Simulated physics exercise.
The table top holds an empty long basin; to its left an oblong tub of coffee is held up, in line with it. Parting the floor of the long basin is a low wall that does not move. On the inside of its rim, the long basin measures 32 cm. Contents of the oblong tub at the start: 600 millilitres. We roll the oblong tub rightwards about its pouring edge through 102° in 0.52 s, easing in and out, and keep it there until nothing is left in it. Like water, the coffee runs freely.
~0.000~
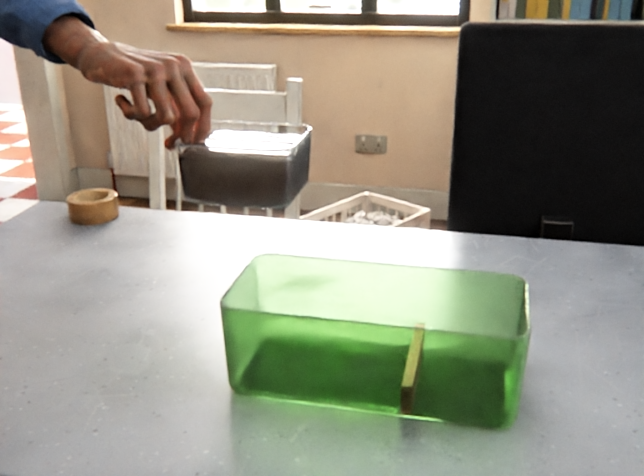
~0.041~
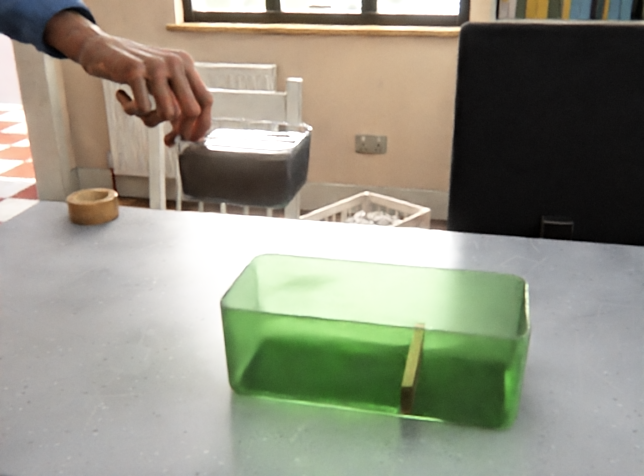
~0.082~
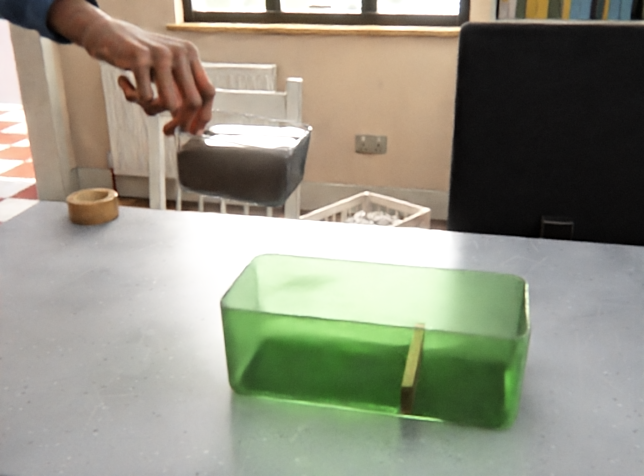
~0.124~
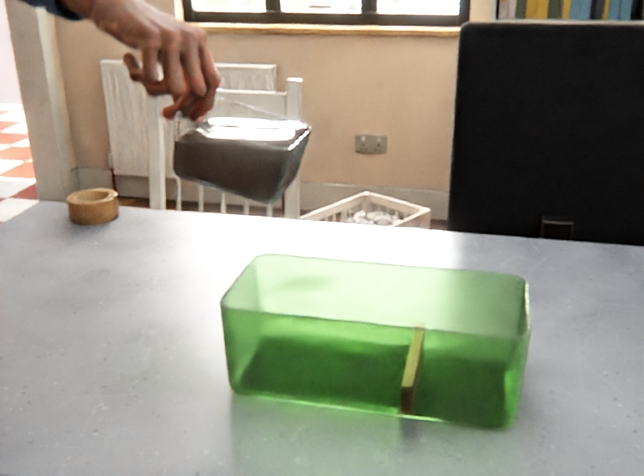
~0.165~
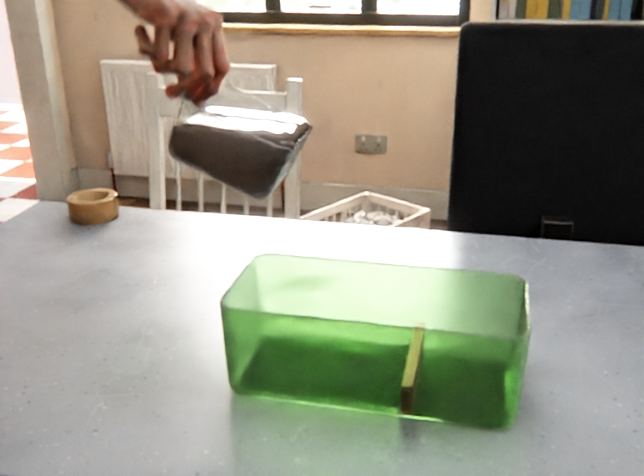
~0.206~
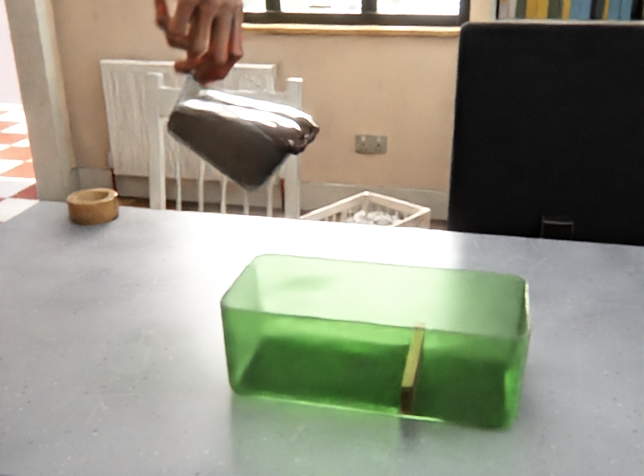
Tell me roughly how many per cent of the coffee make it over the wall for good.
Roughly 48 per cent make it over.
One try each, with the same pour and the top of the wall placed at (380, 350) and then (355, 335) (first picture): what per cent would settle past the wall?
The first try gives 65 percent and the second 80 percent.
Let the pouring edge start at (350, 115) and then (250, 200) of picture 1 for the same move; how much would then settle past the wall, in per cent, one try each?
Result: 65 per cent, then 15 per cent.
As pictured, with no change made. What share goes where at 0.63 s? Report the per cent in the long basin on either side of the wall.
Near 20 on the left, 58 on the right.
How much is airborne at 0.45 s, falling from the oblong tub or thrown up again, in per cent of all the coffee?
Roughly 62 percent.
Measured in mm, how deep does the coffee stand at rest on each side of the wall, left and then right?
Depths: Left near 10 mm, right near 20 mm.
Then, 0.45 s in, the tilt is 98° and 29 per cent is still to pour, 8 is left of the wall and 0 right of it.
Then, 0.63 s in, the tilt is 102° and 2 per cent is still to pour, 20 is left of the wall and 58 right of it.
Then, 0.82 s in, the tilt is 102° and 0 per cent is still to pour, 34 is left of the wall and 47 right of it.
Then, 1.02 s in, the tilt is 102° and 0 per cent is still to pour, 45 is left of the wall and 48 right of it.
Finally, 46 per cent lies left of the wall, 48 right of it and 6 outside.
